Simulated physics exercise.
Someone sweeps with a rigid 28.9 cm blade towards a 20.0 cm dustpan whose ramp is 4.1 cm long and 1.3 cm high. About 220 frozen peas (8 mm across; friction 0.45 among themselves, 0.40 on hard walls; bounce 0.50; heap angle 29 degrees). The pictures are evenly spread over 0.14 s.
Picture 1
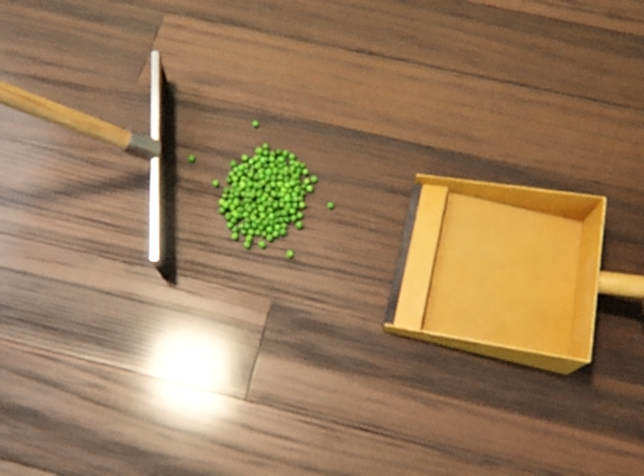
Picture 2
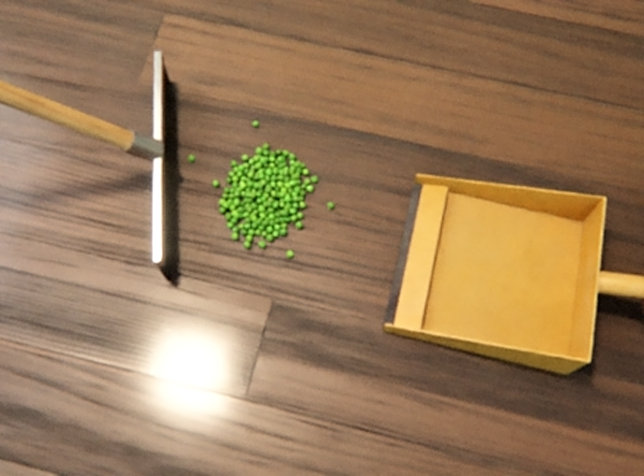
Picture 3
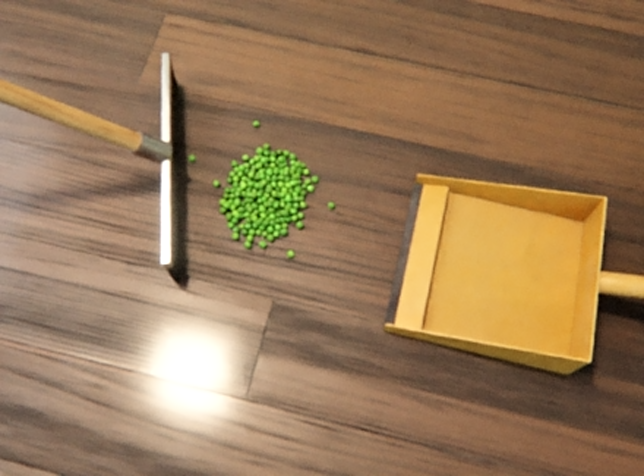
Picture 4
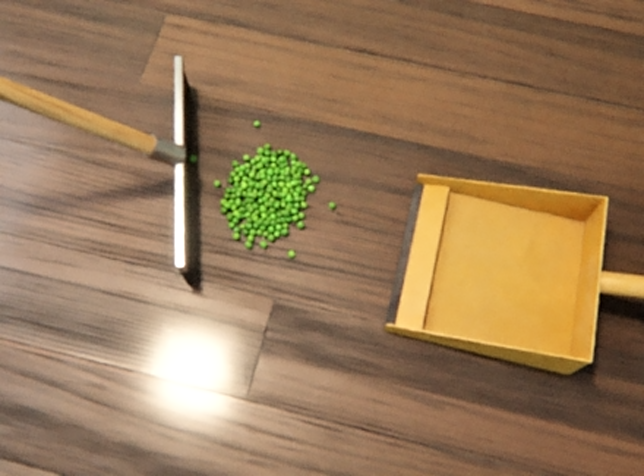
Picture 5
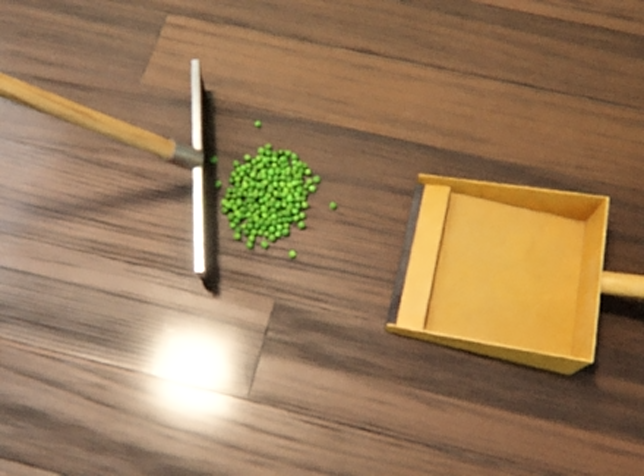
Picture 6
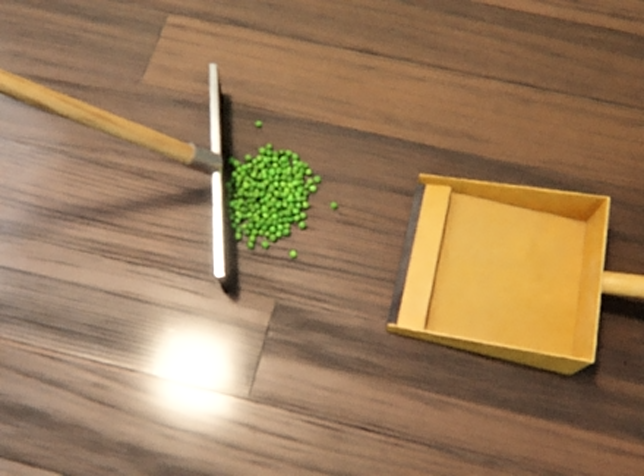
A yellow dustpan lay still on a wooden floor while a flat blade on a wooden handle slid a short way right, reaching the left edge of a heap of green peas and nudging a few.
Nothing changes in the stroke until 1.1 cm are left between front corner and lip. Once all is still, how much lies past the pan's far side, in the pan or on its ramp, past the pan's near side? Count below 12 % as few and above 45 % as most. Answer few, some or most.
Far side some, pan some, near side few.
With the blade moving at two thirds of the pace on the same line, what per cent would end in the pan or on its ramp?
It would be near 10 per cent.
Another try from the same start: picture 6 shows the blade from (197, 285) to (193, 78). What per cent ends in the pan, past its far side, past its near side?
Pan 0, far 25, near 0.
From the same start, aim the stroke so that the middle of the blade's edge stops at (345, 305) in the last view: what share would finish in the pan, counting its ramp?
Some 10 per cent.
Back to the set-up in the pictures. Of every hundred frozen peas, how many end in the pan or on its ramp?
Roughly 25 per cent.
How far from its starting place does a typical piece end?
Some 20 cm.
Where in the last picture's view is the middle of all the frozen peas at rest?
Around (416, 198).
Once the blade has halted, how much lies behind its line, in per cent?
Roughly 0 per cent.
Then, 0.12 s after the last picture, middle of the blade 14 cm from the lip; 0 % over the lip, far side 20 %, near side 0 %.
Then, 0.21 s after the last picture, middle of the blade 8 cm from the lip; 0 % over the lip, far side 30 %, near side 0 %.
Then, 0.43 s after the last picture, middle of the blade 6 cm from the lip; 30 % over the lip, far side 35 %, near side 0 %.
In the end, far side 35 %, pan 25 %, near side 0 %, in front of the lip or behind the blade 40 %.
